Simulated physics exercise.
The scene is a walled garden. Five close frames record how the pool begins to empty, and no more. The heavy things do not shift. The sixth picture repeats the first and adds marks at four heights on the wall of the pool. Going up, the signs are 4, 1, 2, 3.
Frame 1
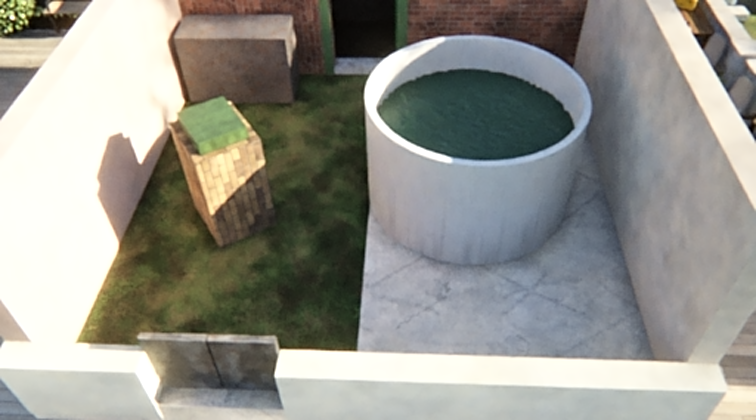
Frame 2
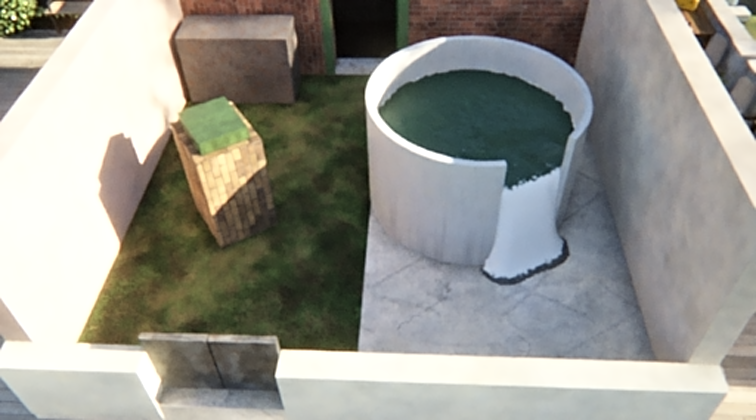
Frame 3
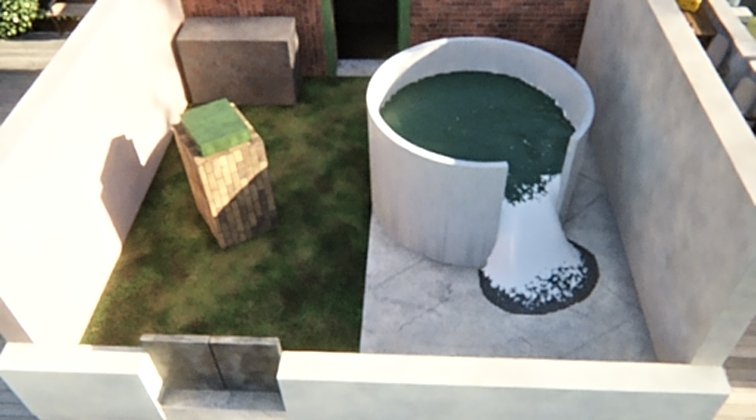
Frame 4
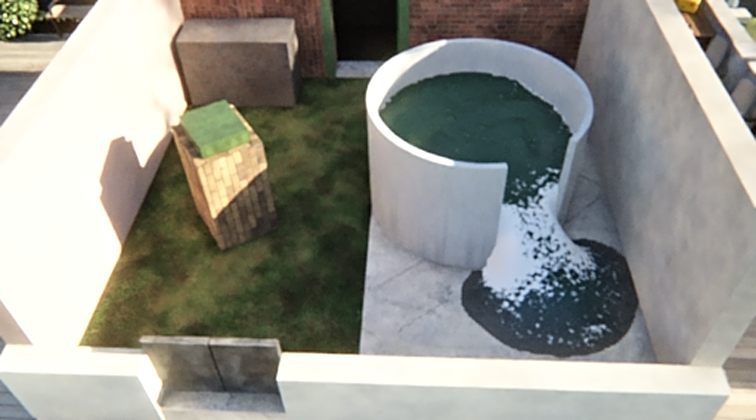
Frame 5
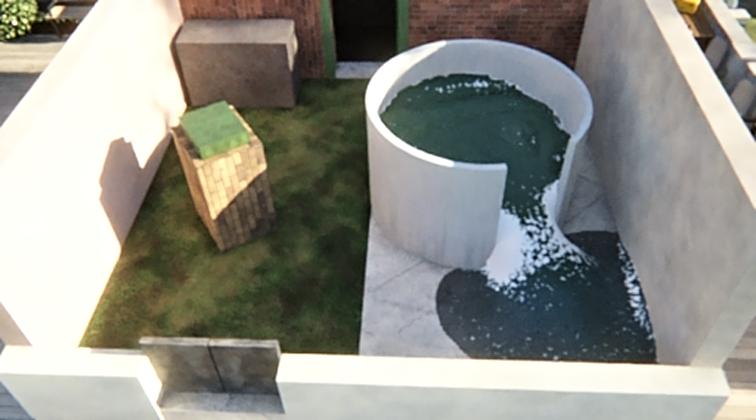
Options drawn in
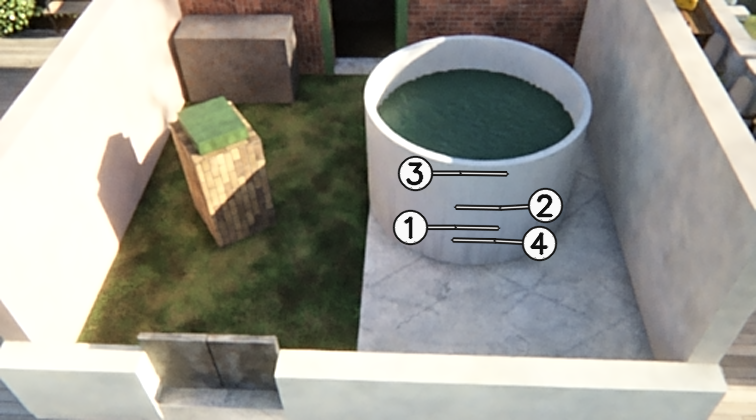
Dark green water lies still in a round, pale, open-topped pool on the right of a walled garden seen from above, then pours out through a gap in its front right side. Grass covers the left, with a leaning, green-topped brick block, a grey box, a shut grey gate and a green-framed doorway behind. White-flecked water spreads dark across the paving to the right wall, while the camera stays still.
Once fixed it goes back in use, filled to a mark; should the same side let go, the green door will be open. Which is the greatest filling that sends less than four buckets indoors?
It is 2.
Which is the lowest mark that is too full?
3.
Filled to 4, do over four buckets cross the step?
No, that is safe.
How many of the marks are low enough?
Three of the four.
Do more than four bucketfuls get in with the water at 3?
Yes, it does.
In white, 1 at (476, 227); 2 at (478, 207); 3 at (482, 173); 4 at (474, 240); from the bottom up 4, 1, 2, 3.
For mark 1, nothing gets over.
For mark 2, a splash gets over, under a bucket.
For mark 3, about 9 bucketfuls get in.
For mark 4, nothing gets over.
